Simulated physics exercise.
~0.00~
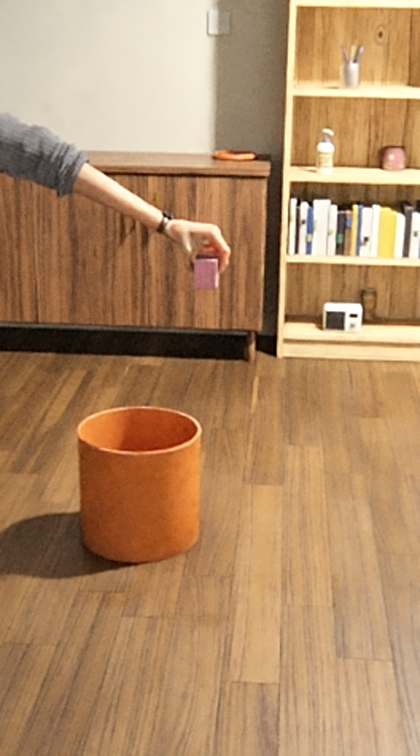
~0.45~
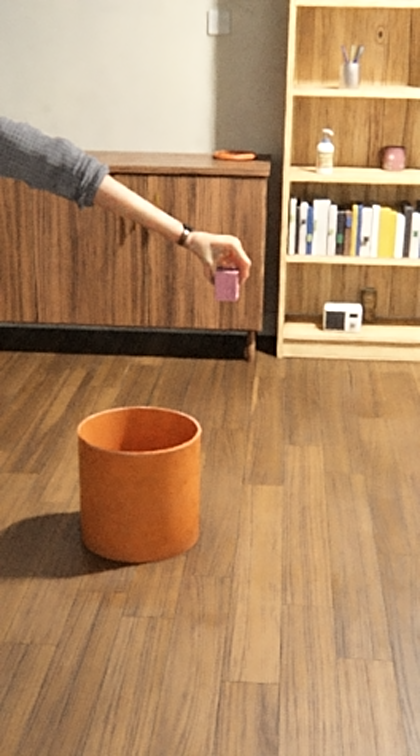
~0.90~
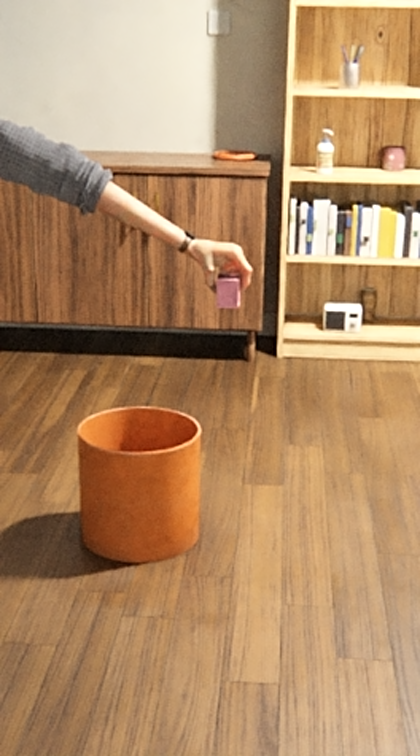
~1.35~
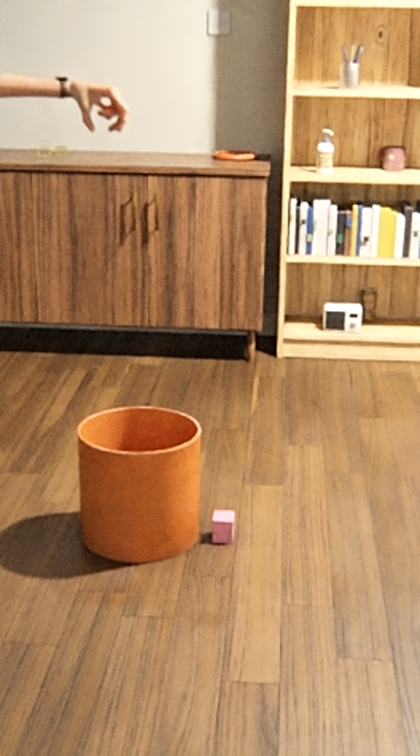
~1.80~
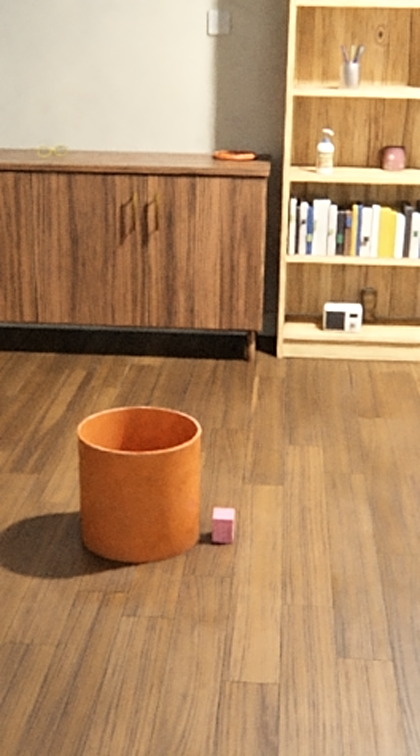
A hand held a small pink block above and to the right of an orange bucket on a wooden floor, shifted it slightly farther right, then let go and drew back, leaving the block upright on the floor just beside the bucket.
